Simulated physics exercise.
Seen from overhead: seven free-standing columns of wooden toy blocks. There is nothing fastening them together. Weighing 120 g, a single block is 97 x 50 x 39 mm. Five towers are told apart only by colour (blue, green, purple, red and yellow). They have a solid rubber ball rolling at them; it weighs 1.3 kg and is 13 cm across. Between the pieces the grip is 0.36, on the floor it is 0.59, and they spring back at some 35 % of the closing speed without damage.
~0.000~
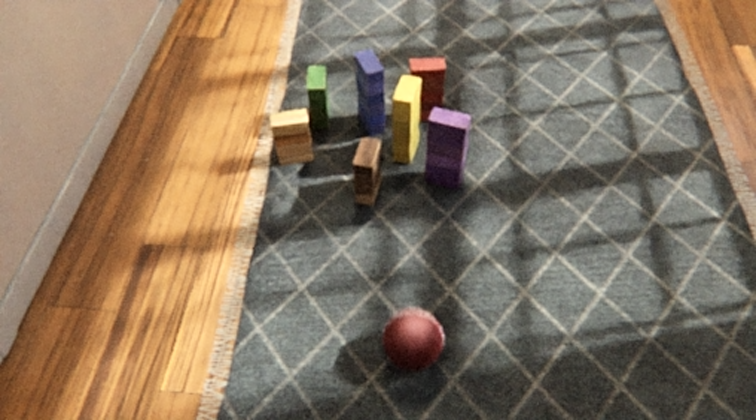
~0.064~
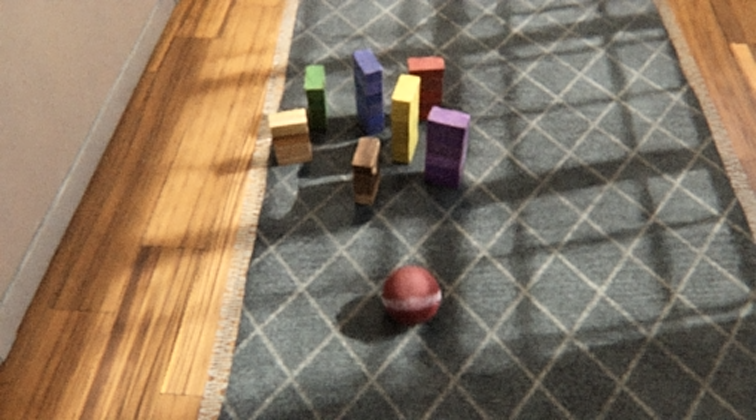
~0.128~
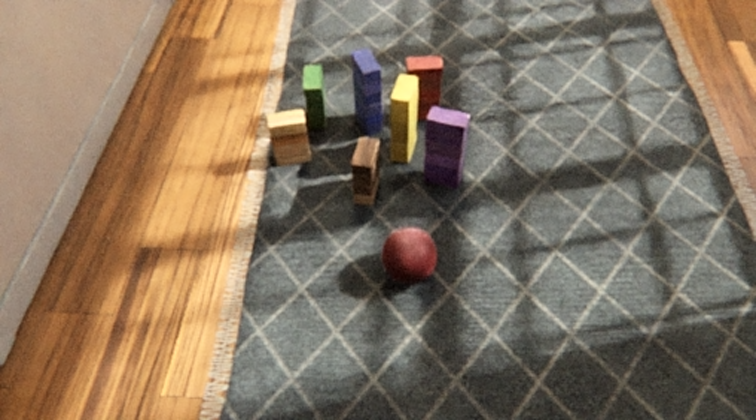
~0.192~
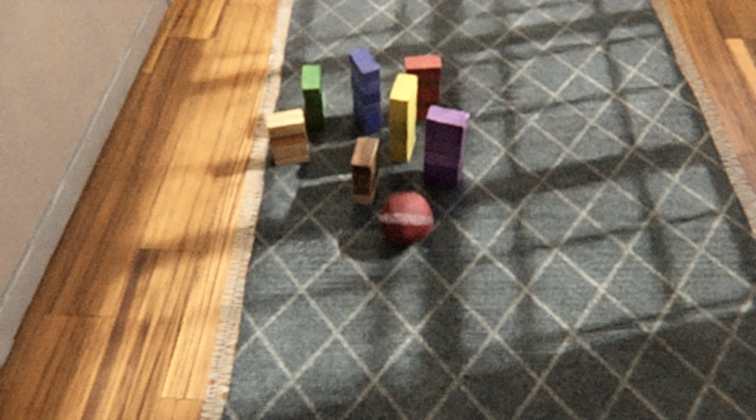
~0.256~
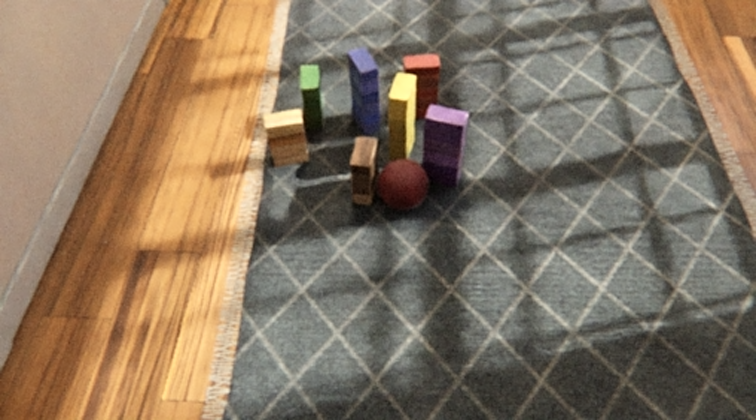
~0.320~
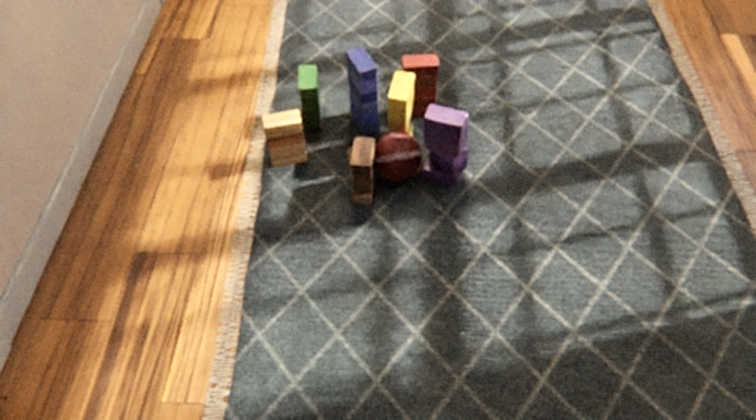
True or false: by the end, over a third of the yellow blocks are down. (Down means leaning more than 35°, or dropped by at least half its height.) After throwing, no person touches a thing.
True.
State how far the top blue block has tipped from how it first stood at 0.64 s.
Something like 0°, give or take.
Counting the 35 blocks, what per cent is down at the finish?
About 40% of them.
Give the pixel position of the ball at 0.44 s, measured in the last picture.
Look close to (385, 134).
After 0.44 s, ball still moving; 1 of the 6 yellow blocks down (1 of 35 in all colours); top yellow block leaning 31°, 22 mm lower; top purple block leaning 17°.
After 0.64 s, ball still moving; 2 of the 6 yellow blocks down (9 of 35 in all colours); top yellow block on its side; top purple block on its side.
After 1.00 s, ball still moving; 5 of the 6 yellow blocks down (14 of 35 in all colours); top yellow block on its side; top purple block upside down.
At rest (2.2 s), ball at rest; 5 of the 6 yellow blocks down (14 of 35 in all colours); top yellow block on its side; top red block upside down. That is 83 per cent. As the last picture would show them, middles, top yellow block near (387, 158), top red block near (383, 54).
